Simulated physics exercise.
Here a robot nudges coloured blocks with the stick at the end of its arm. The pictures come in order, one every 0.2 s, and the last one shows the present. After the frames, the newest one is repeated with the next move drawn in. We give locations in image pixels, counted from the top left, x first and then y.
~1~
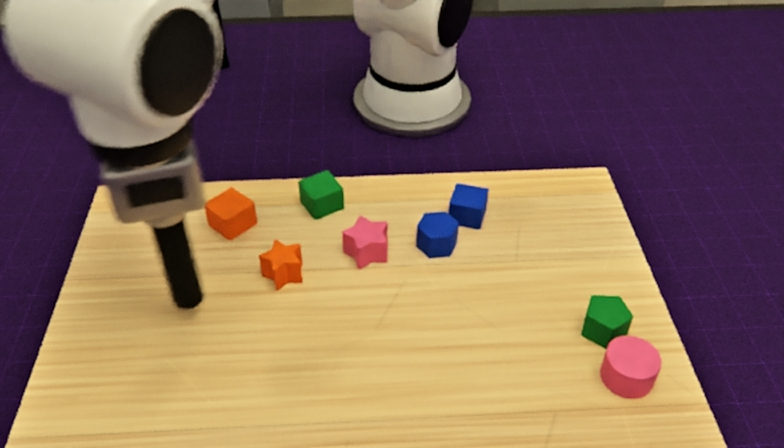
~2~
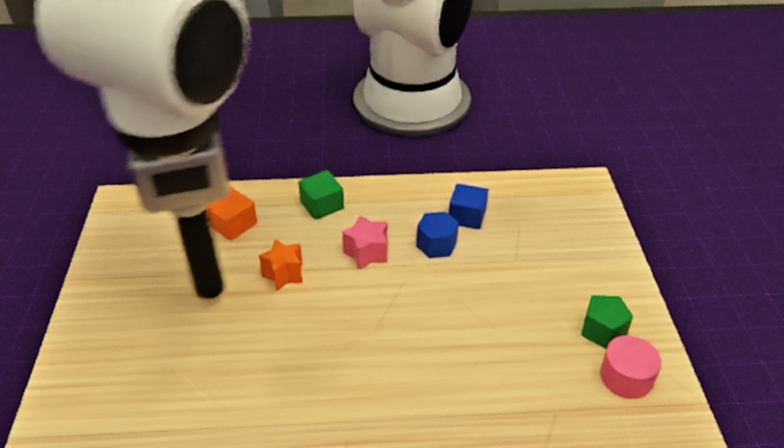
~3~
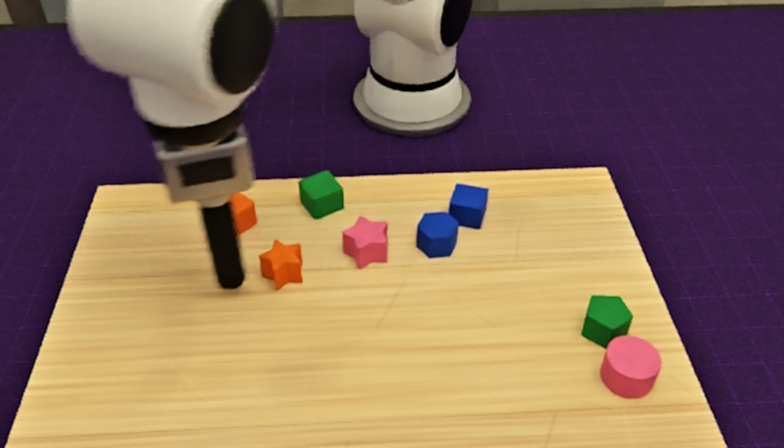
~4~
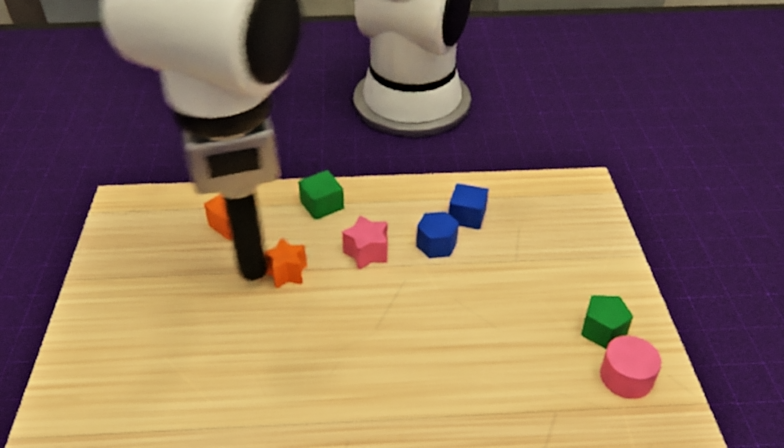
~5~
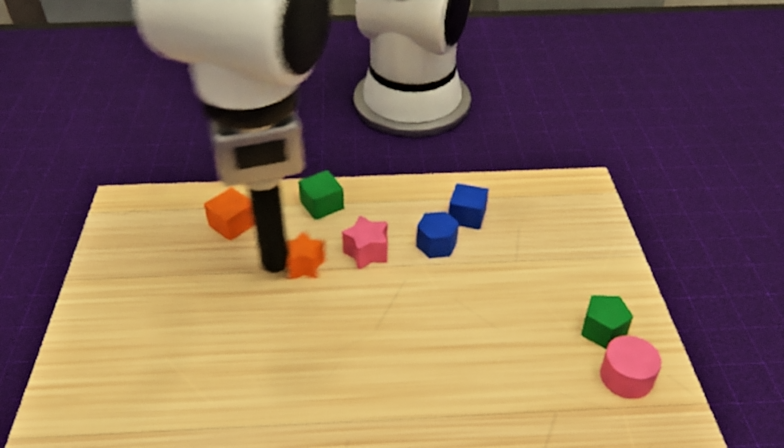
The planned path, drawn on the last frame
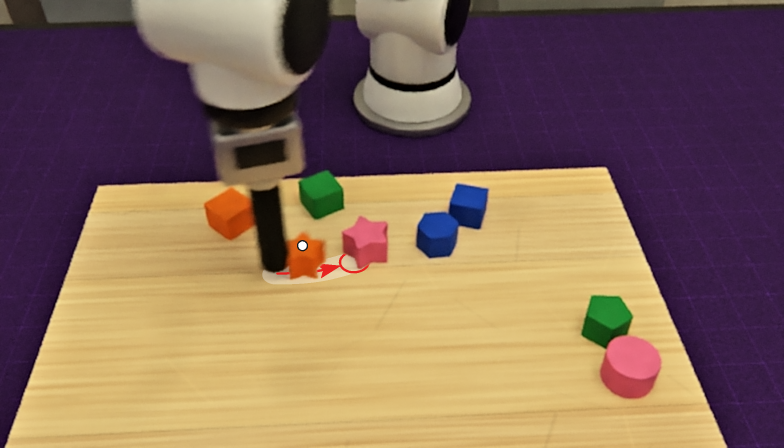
In this clip, a robot arm moves its black stick rightward over a wooden board of coloured blocks, reaches the orange star-shaped block and nudges it a short way toward the pink star, while the other blocks stay still.
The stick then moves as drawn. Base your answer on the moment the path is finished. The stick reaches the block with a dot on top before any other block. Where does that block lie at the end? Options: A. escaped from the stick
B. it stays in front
That would be B.
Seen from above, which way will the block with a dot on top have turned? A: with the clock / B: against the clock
B: Against the clock.
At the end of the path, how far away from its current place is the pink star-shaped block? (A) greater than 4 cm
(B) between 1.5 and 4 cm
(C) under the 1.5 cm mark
(A)
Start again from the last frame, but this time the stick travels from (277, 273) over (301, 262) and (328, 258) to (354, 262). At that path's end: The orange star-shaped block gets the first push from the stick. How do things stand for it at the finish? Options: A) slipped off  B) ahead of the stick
My answer is option B.
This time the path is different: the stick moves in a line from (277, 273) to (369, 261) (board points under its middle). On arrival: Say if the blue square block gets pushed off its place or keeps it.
When the path is over, the blue square block is still on its spot.
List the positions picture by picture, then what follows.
In the first picture, stick's lower end at (189, 300); orange square block at (229, 203); orange star-shaped block at (282, 254); pink star-shaped block at (367, 231); blue hexagon at (438, 224).
In the second picture, stick at (210, 289); blocks still.
In the third picture, stick at (231, 280); blocks still.
In the fourth picture, stick at (253, 271); orange star-shaped block at (284, 253).
In the fifth picture, stick at (276, 263); orange square block at (229, 203); orange star-shaped block at (303, 246); pink star-shaped block at (367, 231); blue hexagon at (438, 224).
Drawn move, from (277, 273) through (317, 271) to (354, 262); the dot is on the orange star-shaped block.
What follows on the original path. Halfway along, stick at (317, 261); orange star-shaped block at (339, 237), turned 25° anticlockwise; pink star-shaped block at (375, 228), turned 20° clockwise.
At the end, stick at (354, 252); orange square block still; orange star-shaped block at (371, 225), turned 35° anticlockwise; pink star-shaped block at (404, 214), turned 20° clockwise; blue hexagon at (441, 224).
